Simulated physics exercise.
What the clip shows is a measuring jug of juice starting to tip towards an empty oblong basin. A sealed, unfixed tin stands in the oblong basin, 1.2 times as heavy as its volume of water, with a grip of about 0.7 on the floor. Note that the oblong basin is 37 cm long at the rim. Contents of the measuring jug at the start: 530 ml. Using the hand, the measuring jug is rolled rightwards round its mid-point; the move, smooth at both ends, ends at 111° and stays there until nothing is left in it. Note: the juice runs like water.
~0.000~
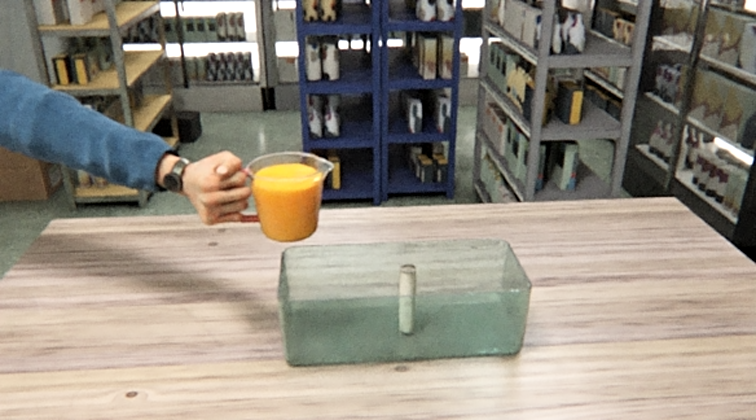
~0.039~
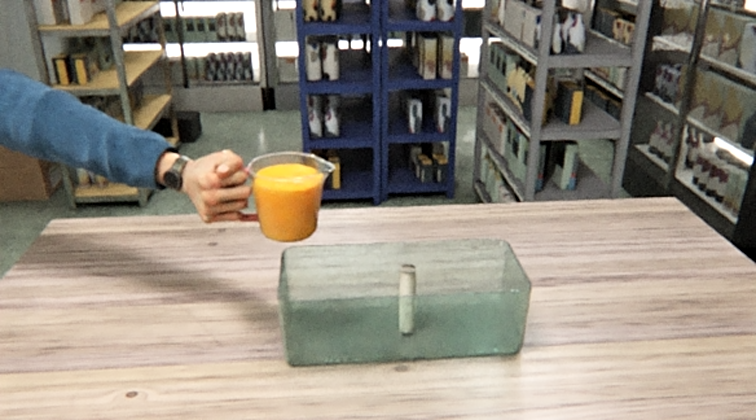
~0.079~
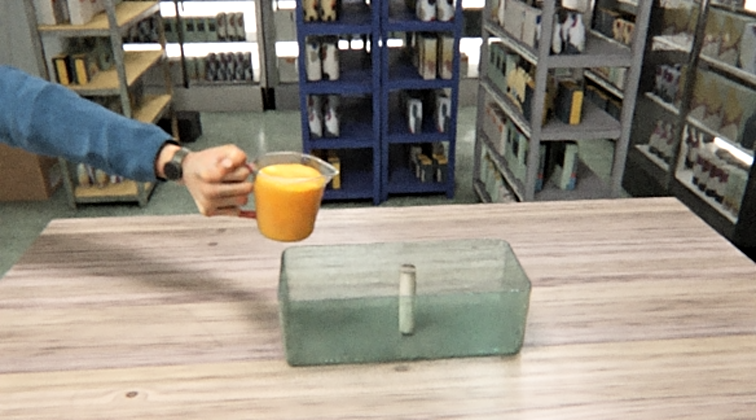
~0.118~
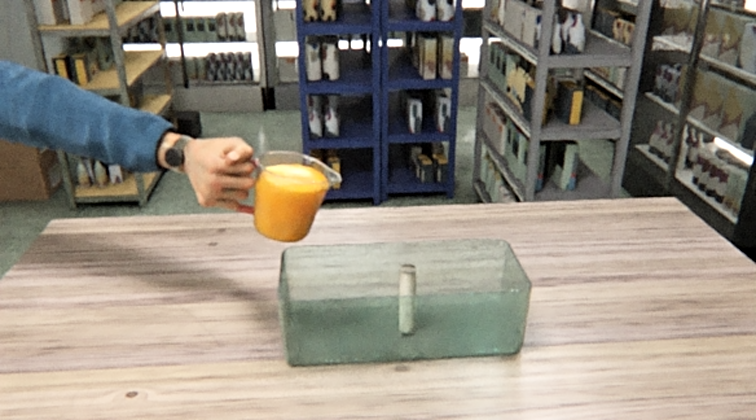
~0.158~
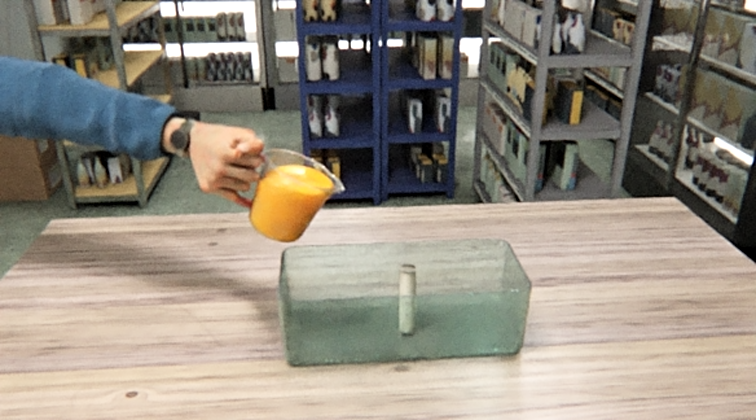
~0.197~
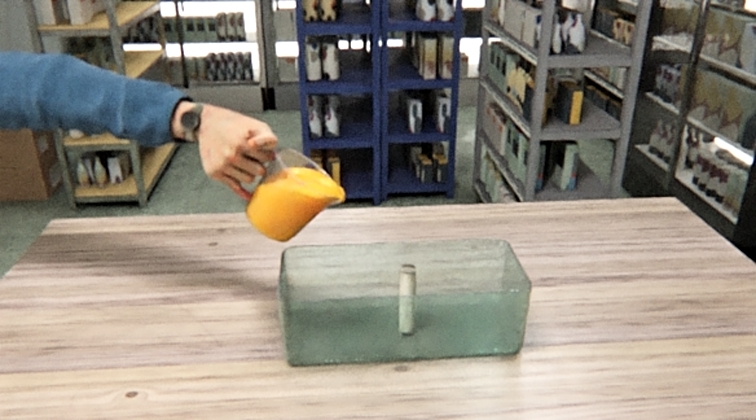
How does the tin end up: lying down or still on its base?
Here's my call: It does not tip.
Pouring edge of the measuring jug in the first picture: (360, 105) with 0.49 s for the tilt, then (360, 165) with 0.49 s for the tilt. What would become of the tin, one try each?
First it tips over; then it tips over.
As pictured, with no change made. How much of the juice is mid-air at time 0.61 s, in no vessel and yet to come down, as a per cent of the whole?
Close to 6 per cent.
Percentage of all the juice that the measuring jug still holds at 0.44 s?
34 %.
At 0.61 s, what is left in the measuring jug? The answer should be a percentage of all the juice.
Around 3 in a hundred is still there.
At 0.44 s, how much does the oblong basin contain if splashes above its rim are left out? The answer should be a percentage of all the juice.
Roughly 38 percent.
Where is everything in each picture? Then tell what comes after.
Tilt 0°; pouring edge (334, 166); surface from (252, 176) to (323, 174); the oblong basin's rim runs from (280, 274) to (519, 264); the tin's top is at (408, 271), in the first picture.
Tilt 2°; pouring edge (335, 167); surface from (253, 175) to (323, 174), in the second picture.
Tilt 7°; pouring edge (338, 171); surface from (255, 174) to (325, 176), in the third picture.
Tilt 15°; pouring edge (342, 178); surface from (259, 173) to (328, 178), in the fourth picture.
Tilt 26°; pouring edge (345, 188); surface from (261, 178) to (331, 181), in the fifth picture.
Tilt 39°; pouring edge (346, 199); surface from (258, 188) to (336, 189); 2 per cent is over the edge, in the sixth picture.
Then, 0.44 s in, the tilt is 108° and 35 per cent is still to pour; the tin stands where it began.
Then, 0.61 s in, the tilt is 111° and 3 per cent is still to pour; the tin stands where it began.
Then, 0.79 s in, the tilt is 111° and 0 per cent is still to pour; the tin stands where it began.
Then, 0.99 s in, the tilt is 111° and 0 per cent is still to pour; the tin stands where it began.
Finally, the tin stands where it began.
